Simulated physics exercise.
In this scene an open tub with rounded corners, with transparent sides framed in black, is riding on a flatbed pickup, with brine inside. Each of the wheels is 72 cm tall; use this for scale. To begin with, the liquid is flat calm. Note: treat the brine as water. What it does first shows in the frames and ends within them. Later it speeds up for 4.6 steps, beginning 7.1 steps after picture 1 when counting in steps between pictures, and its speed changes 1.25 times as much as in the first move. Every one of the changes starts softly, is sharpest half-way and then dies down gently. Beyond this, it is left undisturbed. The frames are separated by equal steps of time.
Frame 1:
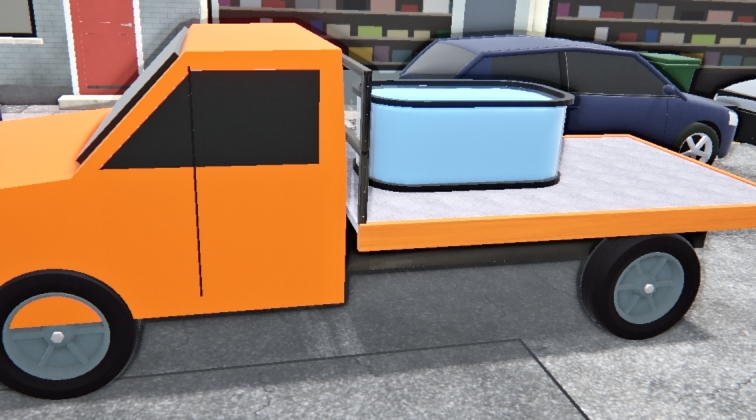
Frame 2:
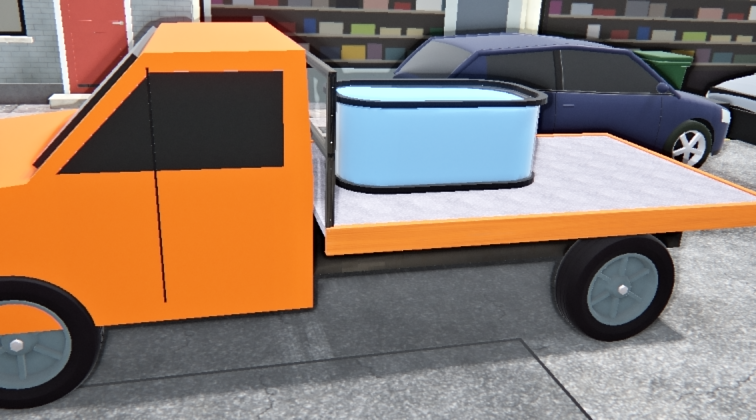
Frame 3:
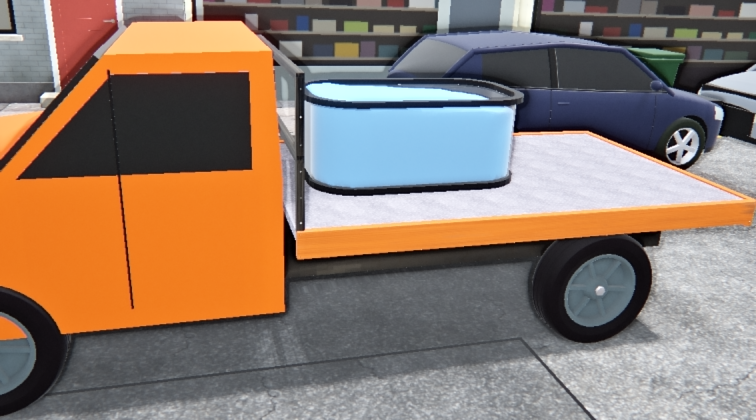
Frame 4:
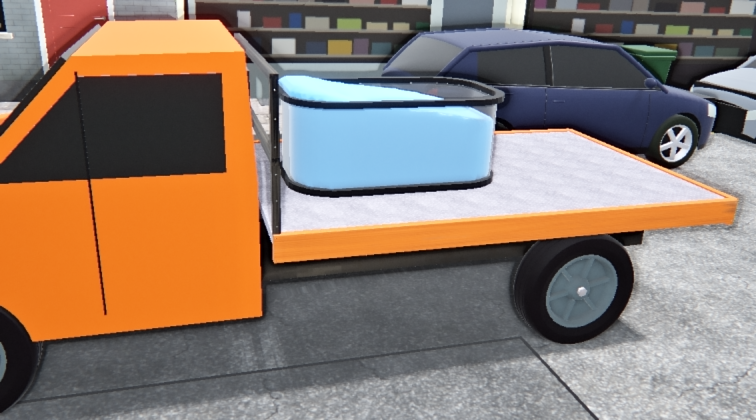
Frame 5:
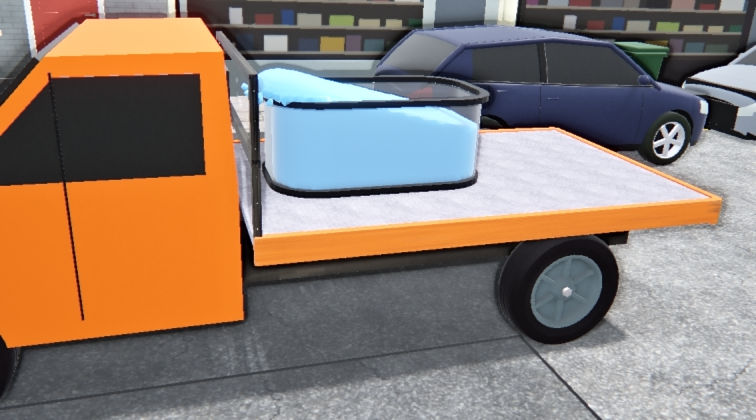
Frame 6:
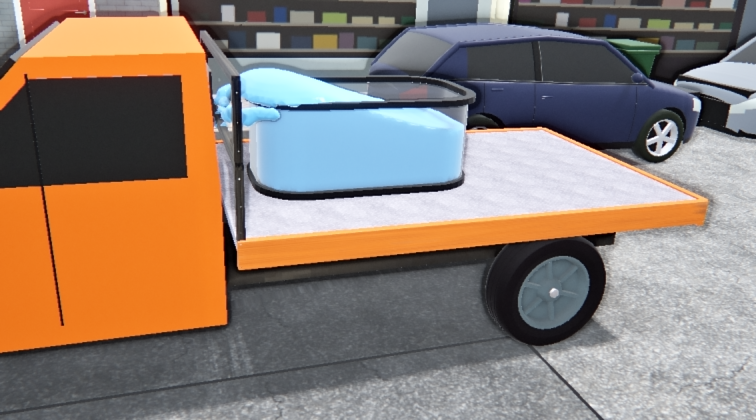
An orange flatbed pickup rolls leftward along a grey paved street, seen from the side and slightly above, in front of shelves of colourful goods and a red door. On its pale bed, just behind the cab, sits a clear, black-framed tub of light blue liquid, with a dark blue car parked beyond. The truck slows while the liquid, level at first, surges up at the left end and laps over the rim.
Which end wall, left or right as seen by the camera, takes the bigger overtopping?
Watch it, more will pour over on the right in this view.
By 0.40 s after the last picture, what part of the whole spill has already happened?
Roughly 20 % of the total.
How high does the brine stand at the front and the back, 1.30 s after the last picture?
At the front 50 cm, at the back 36 cm.
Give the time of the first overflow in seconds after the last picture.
I'd say close to 0.1 seconds.
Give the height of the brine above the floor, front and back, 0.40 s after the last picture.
It reads roughly 40 cm up front and 50 cm at the back.
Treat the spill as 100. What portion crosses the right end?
Close to 60% of it goes that way.
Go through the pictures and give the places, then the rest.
In the first frame, the surface is at (395, 105) by the front wall; at (552, 104) by the back wall; it shows no tilt against the walls; the front is on the left, levels are read along the near wall; a wheel hub at (654, 292).
In the second frame, the surface is at (365, 106) by the front wall; at (525, 104) by the back wall; it shows no tilt against the walls.
In the third frame, the surface is at (339, 99) by the front wall; at (500, 111) by the back wall; it climbs 5° towards the left end.
In the fourth frame, the surface is at (317, 90) by the front wall; at (480, 118) by the back wall; it climbs 10° towards the left end.
In the fifth frame, the surface is at (299, 80) by the front wall; at (464, 126) by the back wall; it climbs 16° towards the left end.
In the sixth frame, the surface is at (283, 83) by the front wall; at (451, 127) by the back wall; it climbs 16° towards the left end; a wheel hub at (558, 296).
Another 0.40 s on from the last picture, the surface is 40 cm up at the front and 50 cm at the back; 3 per cent is out, over the left end, a little elsewhere.
Another 0.80 s on from the last picture, the surface is 19 cm up at the front and 63 cm at the back; 4 per cent is out, over the left end, a little elsewhere.
Another 1.30 s on from the last picture, the surface is 51 cm up at the front and 35 cm at the back; 15 per cent is out, over the right end, a little elsewhere.
Another 3.79 s on from the last picture, 21 per cent is out, over the right end and the left end, a little elsewhere; the left end has passed 6 per cent and the right end 12.
